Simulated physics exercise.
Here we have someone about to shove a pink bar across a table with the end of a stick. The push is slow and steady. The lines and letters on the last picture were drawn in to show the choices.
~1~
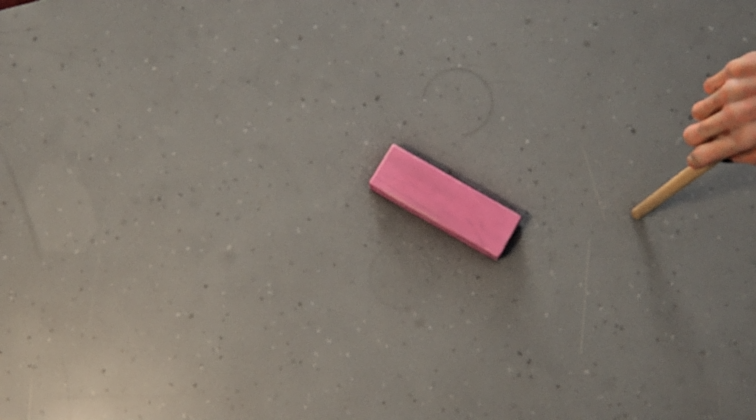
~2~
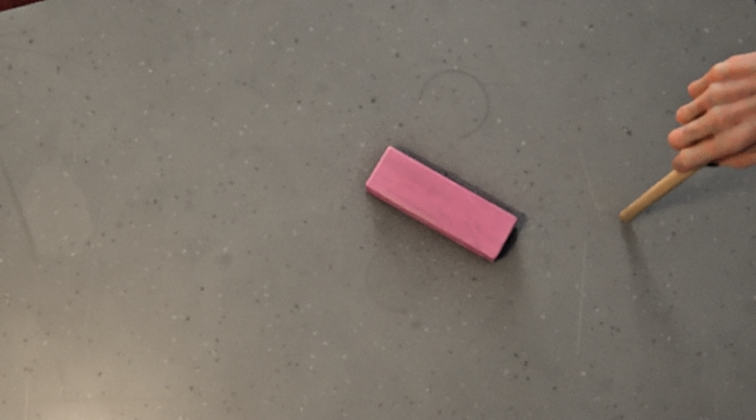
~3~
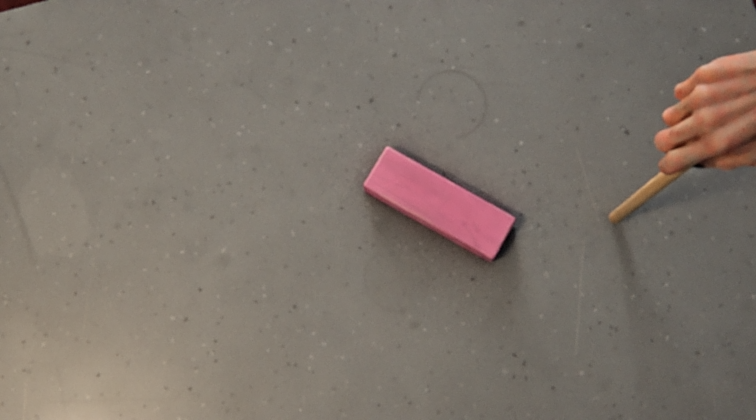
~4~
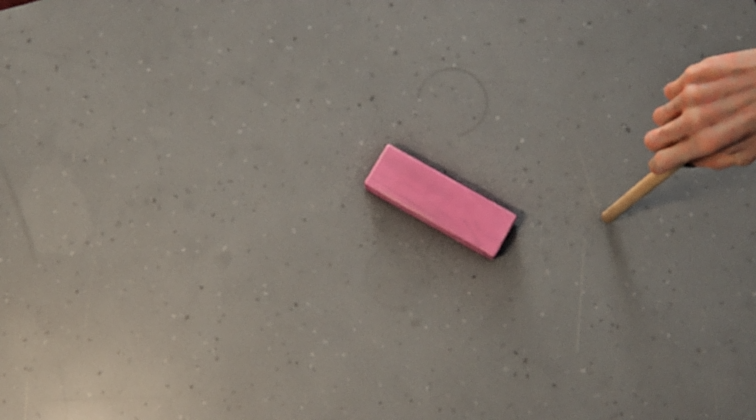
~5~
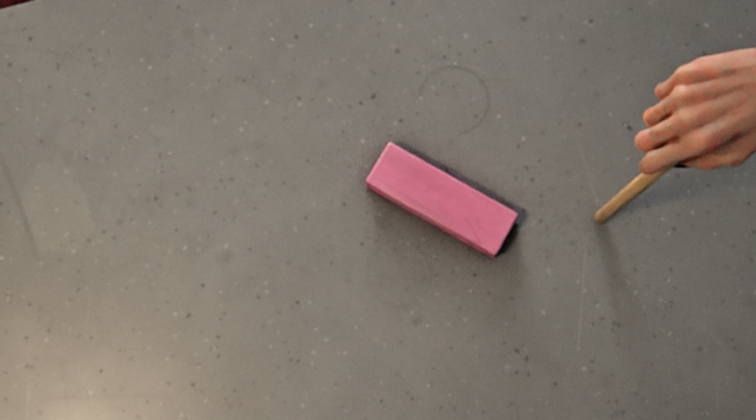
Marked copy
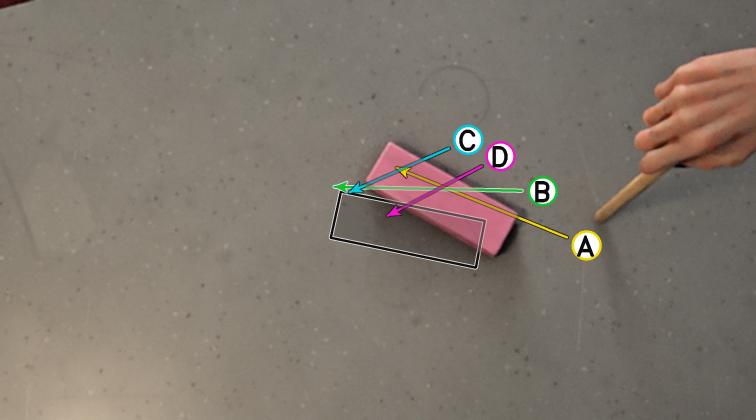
A hand slowly moves a wooden stick left toward a still pink bar on a table.
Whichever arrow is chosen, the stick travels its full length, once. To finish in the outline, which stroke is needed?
B.
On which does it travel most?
Stroke A.
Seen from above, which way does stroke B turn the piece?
It turns anticlockwise.
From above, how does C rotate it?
Anticlockwise.
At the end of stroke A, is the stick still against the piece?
Yes.
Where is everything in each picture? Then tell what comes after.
Pink bar (445, 200), in the first picture.
Pink bar (441, 202), in the second picture.
Pink bar (440, 202), in the third picture.
Pink bar (441, 199), in the fourth picture.
Pink bar (442, 197), in the fifth picture.
On the marked copy, A from (567, 237) to (397, 168); B from (522, 191) to (334, 187); C from (449, 148) to (349, 192); D from (482, 166) to (387, 216).
With B. Early on, foot of the stick (454, 190), piece (433, 205).
Further on, foot of the stick (387, 188), piece (414, 222).
At the end, foot of the stick (335, 187), piece (411, 227); it fills the outline.
As for the rest, A leaves the piece out of the outline, at (314, 179); C leaves the piece out of the outline, at (429, 218); D leaves the piece out of the outline, at (412, 240).
